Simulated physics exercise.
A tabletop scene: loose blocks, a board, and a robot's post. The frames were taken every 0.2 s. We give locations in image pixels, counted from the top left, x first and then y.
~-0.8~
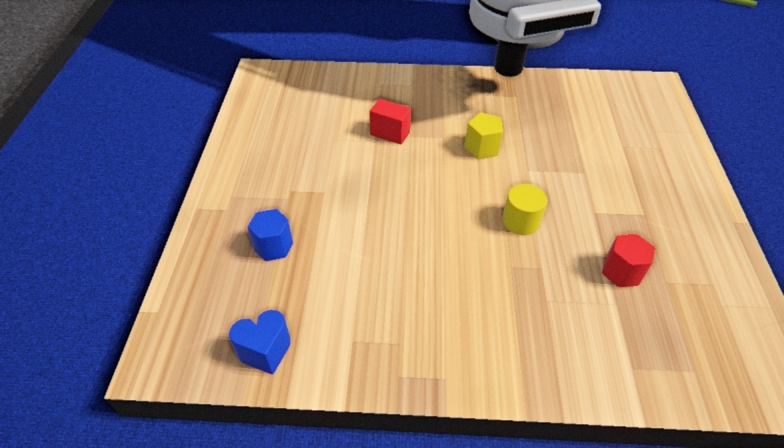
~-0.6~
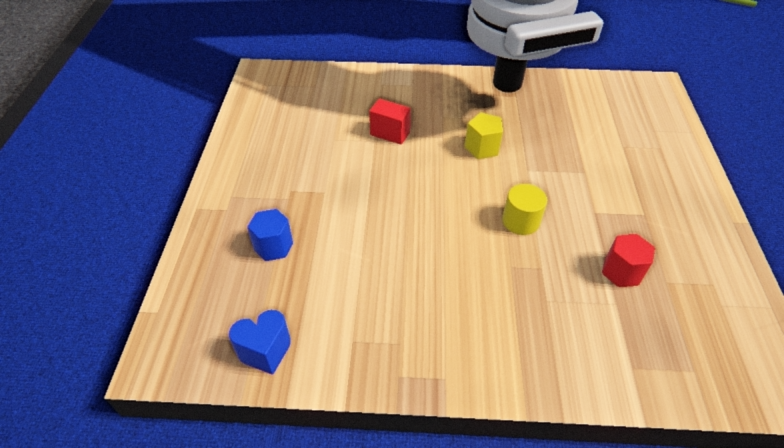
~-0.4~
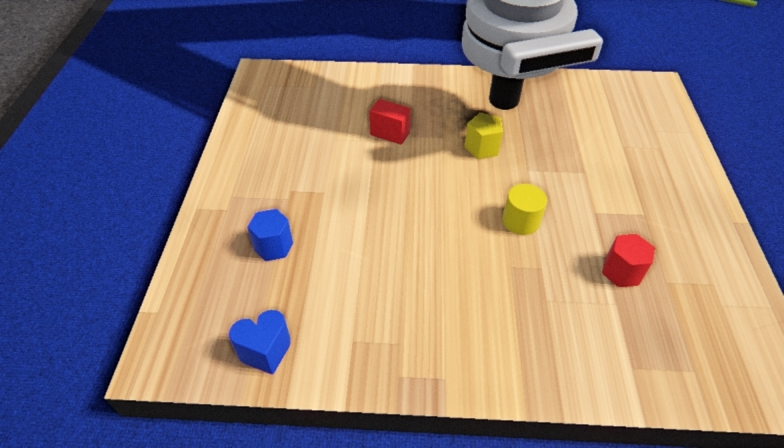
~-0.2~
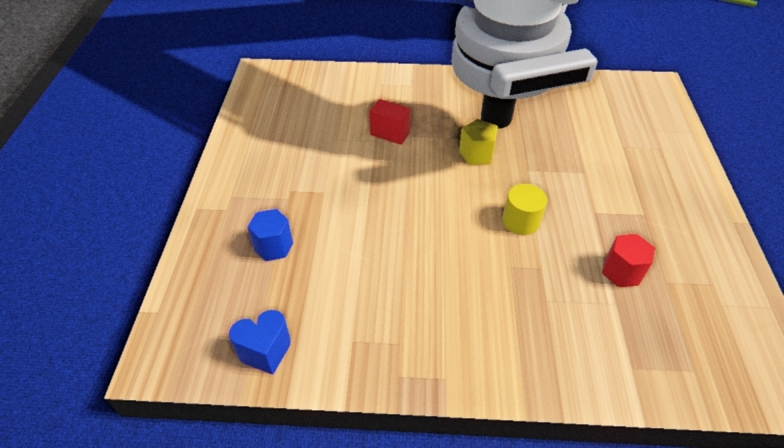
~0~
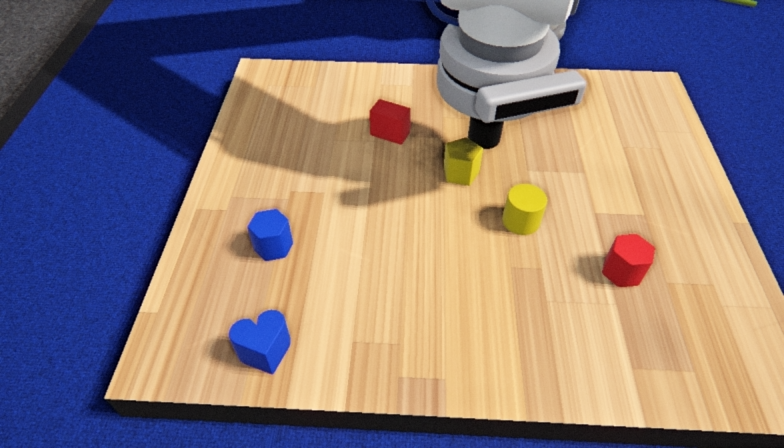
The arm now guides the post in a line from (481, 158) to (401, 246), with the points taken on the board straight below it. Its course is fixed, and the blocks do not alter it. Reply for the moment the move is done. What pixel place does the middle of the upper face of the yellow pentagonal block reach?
Final place: (367, 237).
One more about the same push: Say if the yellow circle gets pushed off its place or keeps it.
That block will keep its spot.
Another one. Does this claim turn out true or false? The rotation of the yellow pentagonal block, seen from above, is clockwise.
The statement is correct.
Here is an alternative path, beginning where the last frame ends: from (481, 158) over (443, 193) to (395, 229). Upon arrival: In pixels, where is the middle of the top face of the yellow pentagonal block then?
I'd guess (372, 227).
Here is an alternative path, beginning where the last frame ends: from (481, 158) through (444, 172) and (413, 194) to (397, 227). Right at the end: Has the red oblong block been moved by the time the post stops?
No, it doesn't check out.
On the path given first. One third of the way, post (458, 167); yellow pentagonal block (434, 177).
Two thirds of the way, post (430, 197); yellow pentagonal block (402, 206), turned 15° clockwise.
At the end, post (402, 229); yellow pentagonal block (367, 237), turned 30° clockwise; yellow circle not moved.
